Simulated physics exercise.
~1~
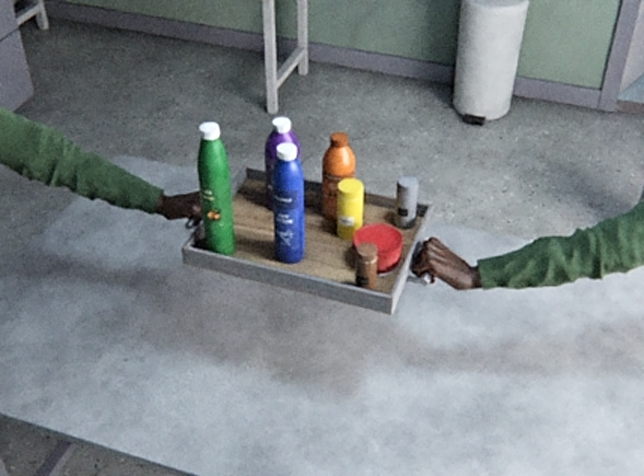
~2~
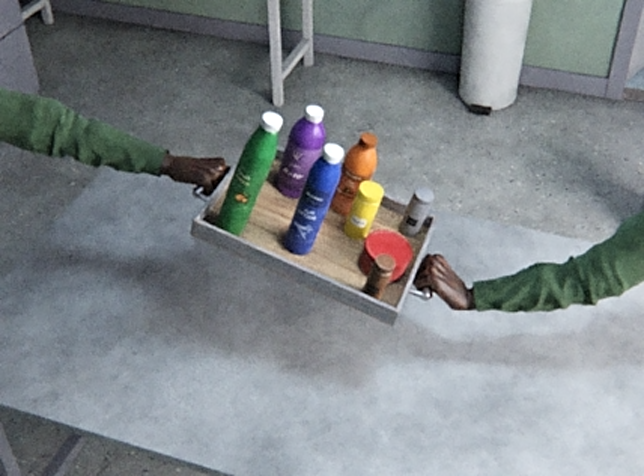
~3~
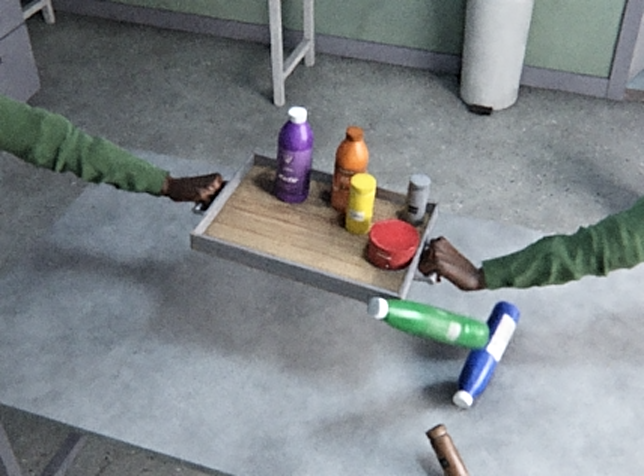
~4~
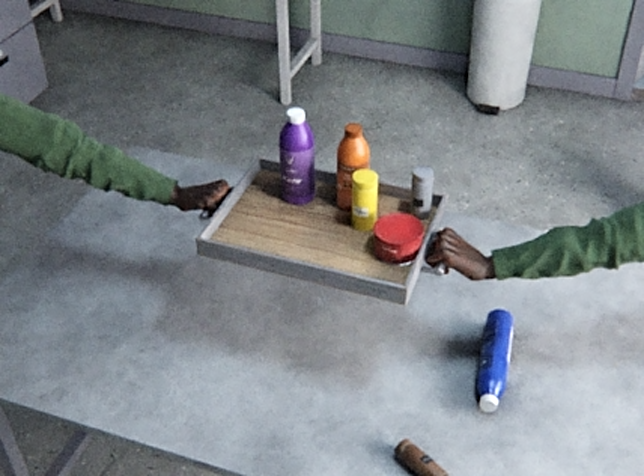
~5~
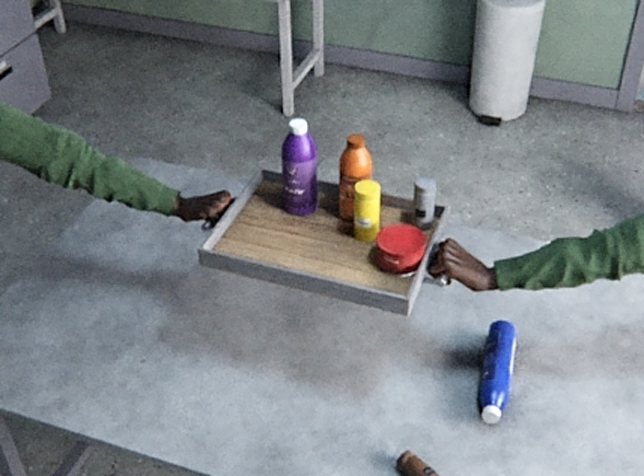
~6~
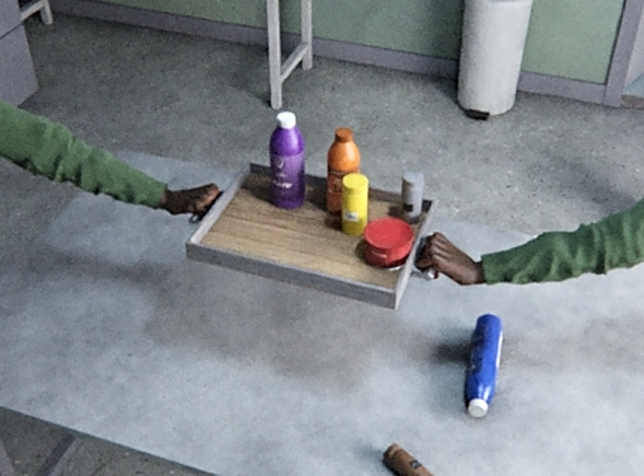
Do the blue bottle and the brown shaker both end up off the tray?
Yes, both drop off the right side of the tray as it dips, and they end up lying on their sides on the surface below.
A tray of bottles and small containers, held by two hands, dips at its right edge, and the green bottle, blue bottle and brown shaker tumble off before it levels. Five items stay standing on it, while the blue bottle and brown shaker lie below and the green bottle is out of view.
